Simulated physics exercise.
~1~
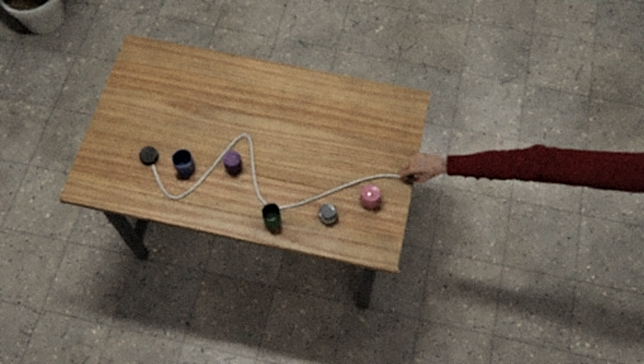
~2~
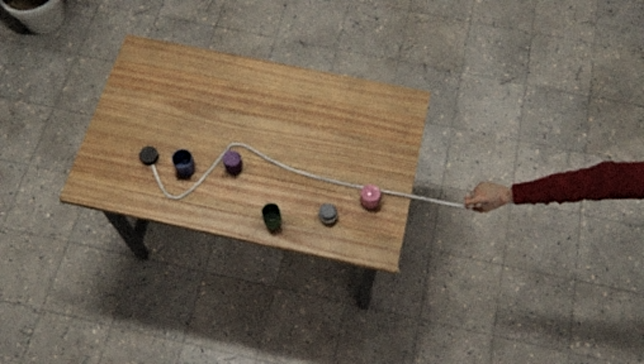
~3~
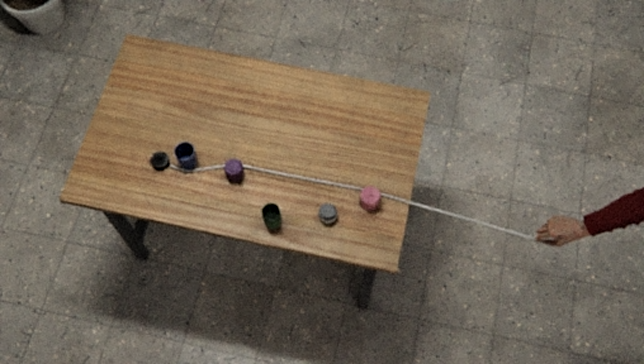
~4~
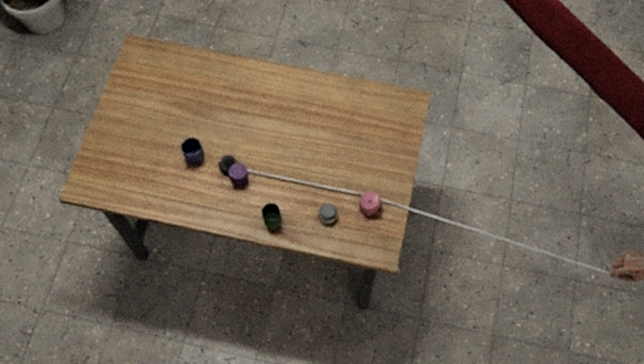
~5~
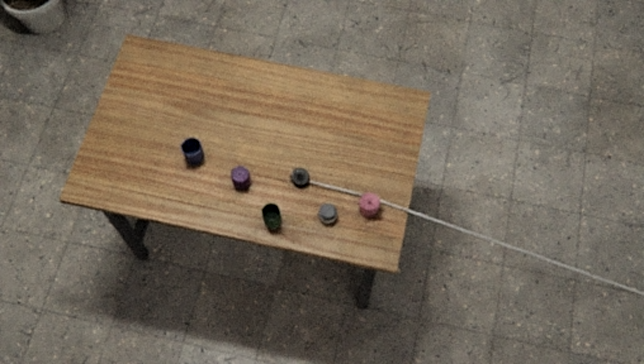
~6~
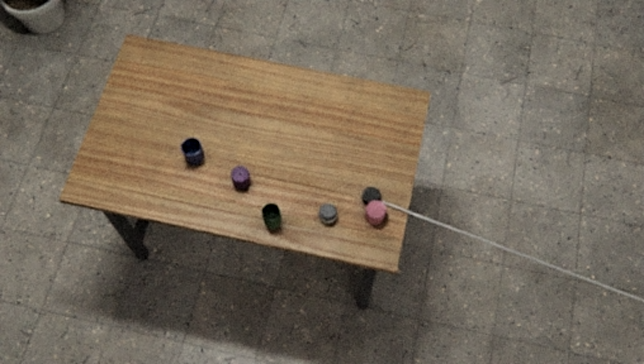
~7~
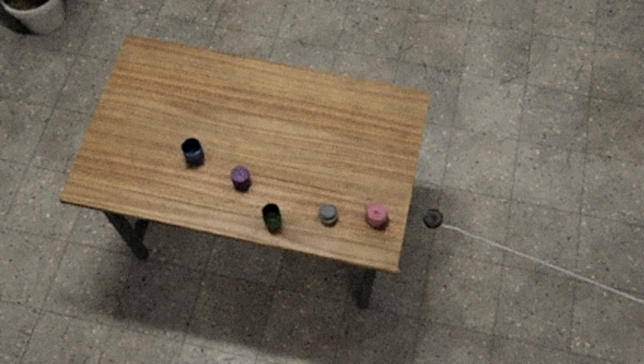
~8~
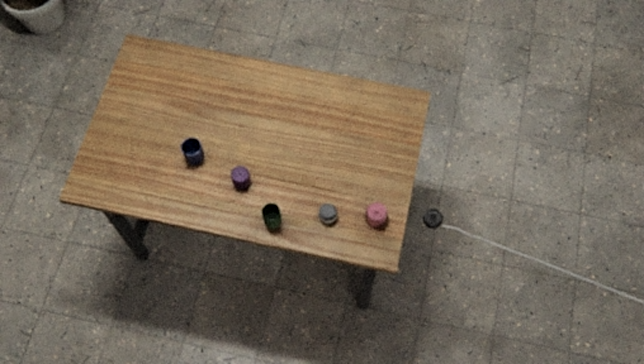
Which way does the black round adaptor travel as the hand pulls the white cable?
The black round adaptor travels to the right, passing the containers and leaving the table at its right edge.
